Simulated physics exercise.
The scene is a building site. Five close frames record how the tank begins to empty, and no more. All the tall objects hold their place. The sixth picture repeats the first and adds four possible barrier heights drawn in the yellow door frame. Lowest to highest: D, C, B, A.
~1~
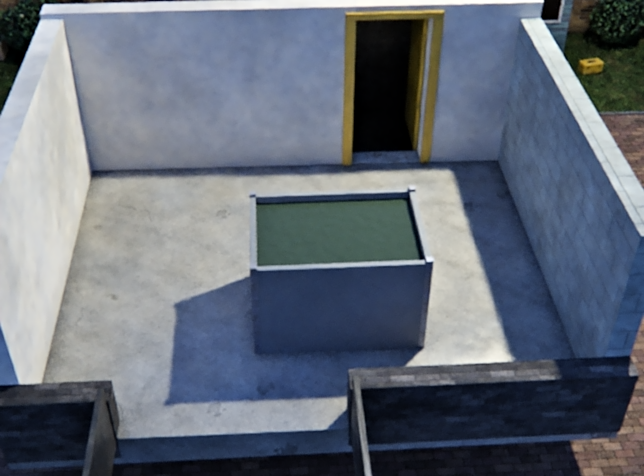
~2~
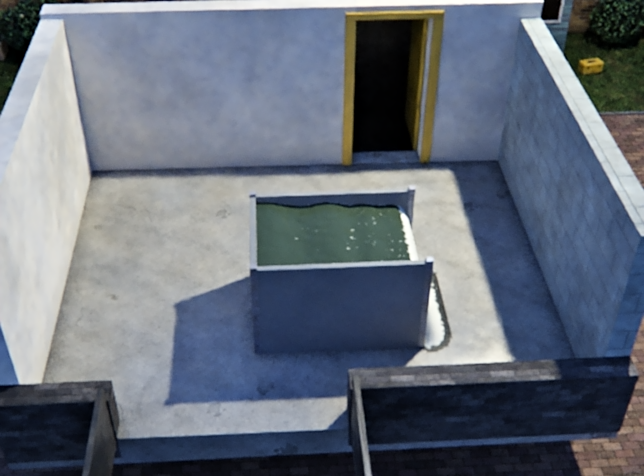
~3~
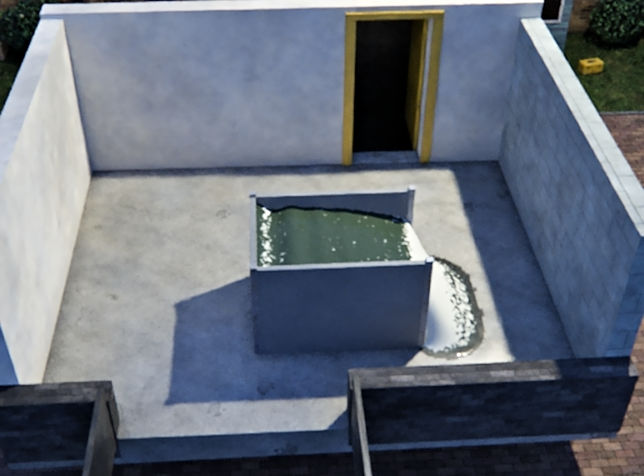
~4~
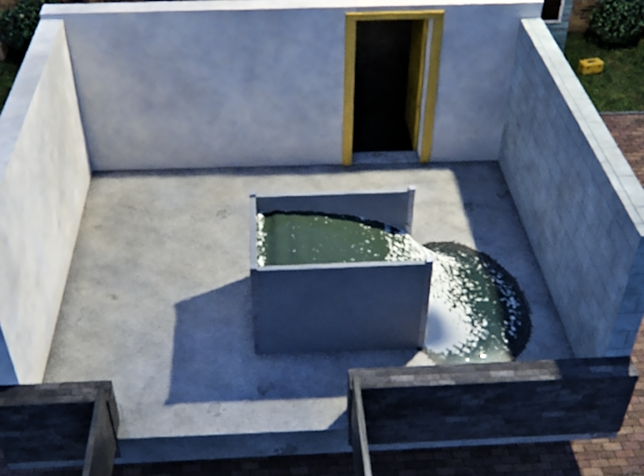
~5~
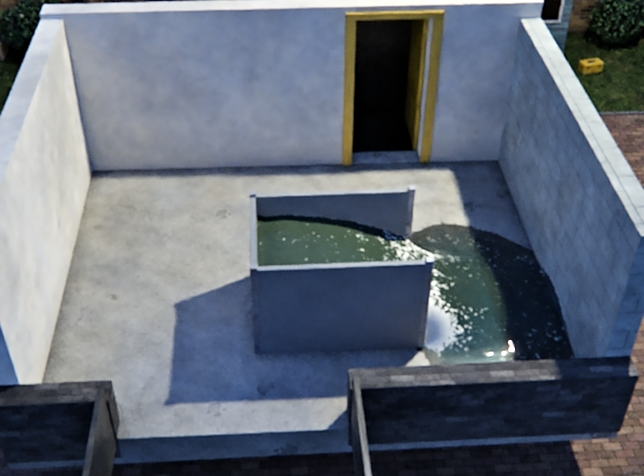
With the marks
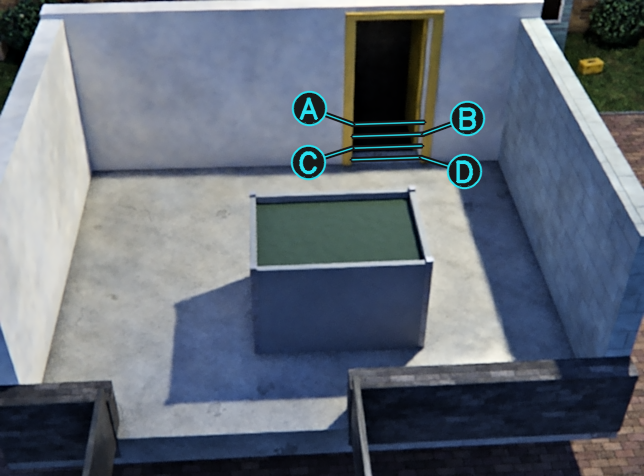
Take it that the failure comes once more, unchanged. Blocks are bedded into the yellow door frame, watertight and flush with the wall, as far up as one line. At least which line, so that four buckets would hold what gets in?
Line C just does it.
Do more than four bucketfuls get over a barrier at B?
No.
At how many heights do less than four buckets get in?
Three of the four.
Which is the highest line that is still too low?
D.
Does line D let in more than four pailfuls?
Yes, it does.
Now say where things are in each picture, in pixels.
Water in the tank at rest, its middle at (337, 233); foot of the yellow doorway at (386, 163); open gate at (230, 371).
Water covers 2 % of the ground and shows as far out as (439, 317).
Water covers 4 % of the ground and shows as far out as (436, 261).
Water covers 9 % of the ground and shows as far out as (505, 277).
Water covers 17 % of the ground and shows as far out as (537, 261).
On the marked copy, A at (388, 123); B at (387, 135); C at (387, 147); D at (386, 158); from the bottom up D, C, B, A.
Choosing A, nothing gets over.
Choosing B, nothing gets over.
Choosing C, nothing gets over.
Choosing D, about 9 bucketfuls get in.
